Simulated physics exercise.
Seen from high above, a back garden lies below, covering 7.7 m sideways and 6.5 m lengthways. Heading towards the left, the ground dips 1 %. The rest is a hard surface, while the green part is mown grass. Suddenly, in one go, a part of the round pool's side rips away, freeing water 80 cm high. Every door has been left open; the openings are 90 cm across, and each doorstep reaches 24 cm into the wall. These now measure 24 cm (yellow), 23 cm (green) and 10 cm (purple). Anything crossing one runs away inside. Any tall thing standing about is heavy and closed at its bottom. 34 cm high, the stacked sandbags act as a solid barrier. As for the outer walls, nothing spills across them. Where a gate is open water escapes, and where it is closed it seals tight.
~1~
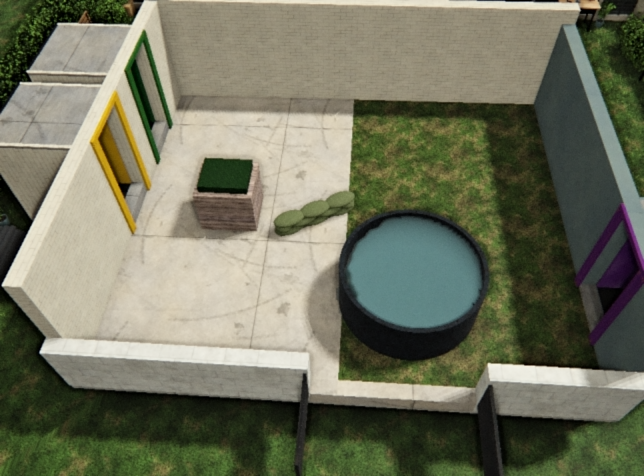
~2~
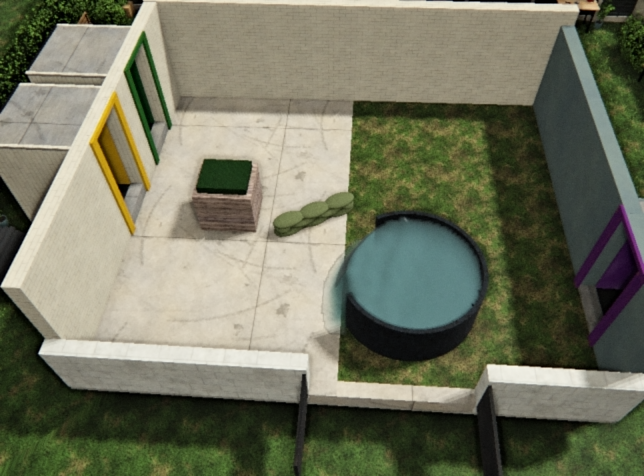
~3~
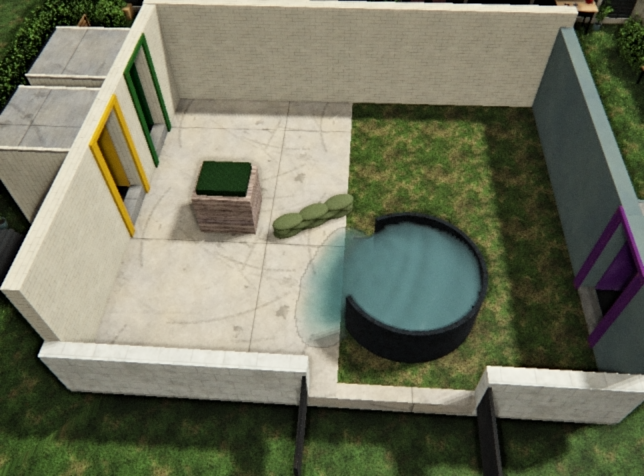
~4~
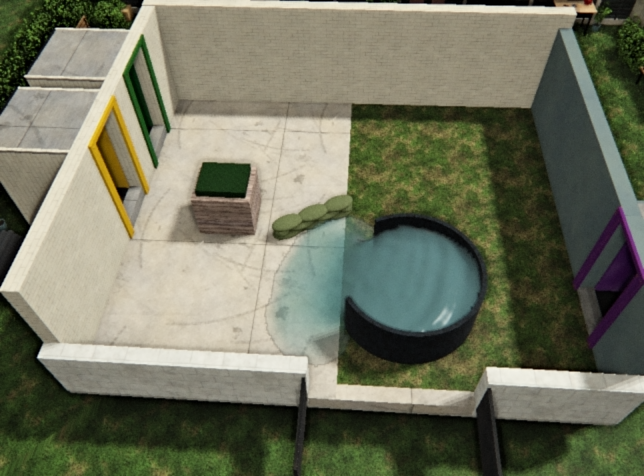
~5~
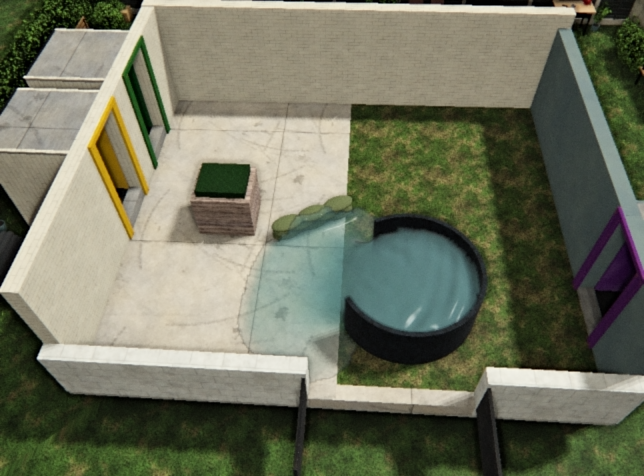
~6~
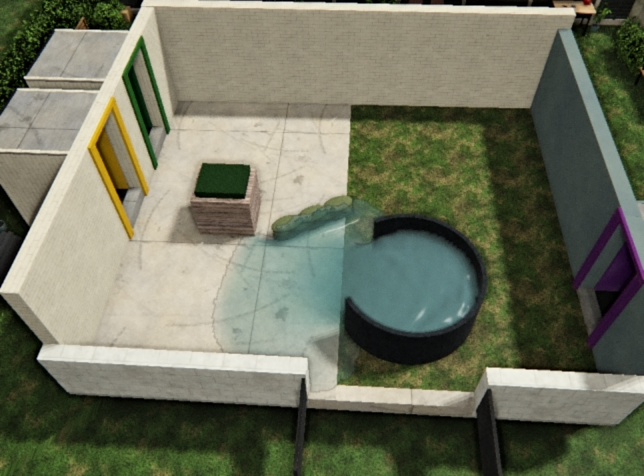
Water pouring from the broken left side of a round dark pool, spreading across the pale paving past green sandbags in a walled garden.
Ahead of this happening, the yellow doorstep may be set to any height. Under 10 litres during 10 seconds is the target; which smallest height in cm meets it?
It is met at about 22 cm and above.
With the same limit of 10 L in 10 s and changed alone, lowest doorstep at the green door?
I'd raise green to close to 6.5 cm.
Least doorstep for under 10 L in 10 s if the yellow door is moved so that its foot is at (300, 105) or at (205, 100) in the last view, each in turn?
You'd want about 5.0 cm there first, then about 15 cm.
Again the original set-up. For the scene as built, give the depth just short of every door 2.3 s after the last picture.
Depths, in cm - yellow: 18, green: 5, purple: 0.
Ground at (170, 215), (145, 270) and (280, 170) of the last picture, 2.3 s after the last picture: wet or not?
Soaked; soaked; soaked.
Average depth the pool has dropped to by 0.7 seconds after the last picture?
About 39 centimetres.
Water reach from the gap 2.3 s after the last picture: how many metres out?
About 6.0 m.
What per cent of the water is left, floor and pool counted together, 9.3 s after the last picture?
Around 92 in a hundred parts remain.
Then, 0.7 s after the last picture water covers 25 % of the floor, deepest (46 cm) near (301, 239); it has not reached the yellow door.
Then, 2.3 s after the last picture water covers 45 % of the floor, deepest (38 cm) near (84, 371); 18 cm at the yellow door, 5 litres in over its 24 cm doorstep.
Then, 9.3 s after the last picture water covers 85 % of the floor, deepest (11 cm) near (174, 116); 8 cm at the yellow door, 6 litres in over its 24 cm doorstep.
At the yellow door as built, the water peaked near 23 cm, 1.3 s after the last picture.
With a doorstep of 19.5 cm, 16 litres would have come in within the 10 s; with 26 cm, 3 litres. So under 10 litres takes about 22 cm.
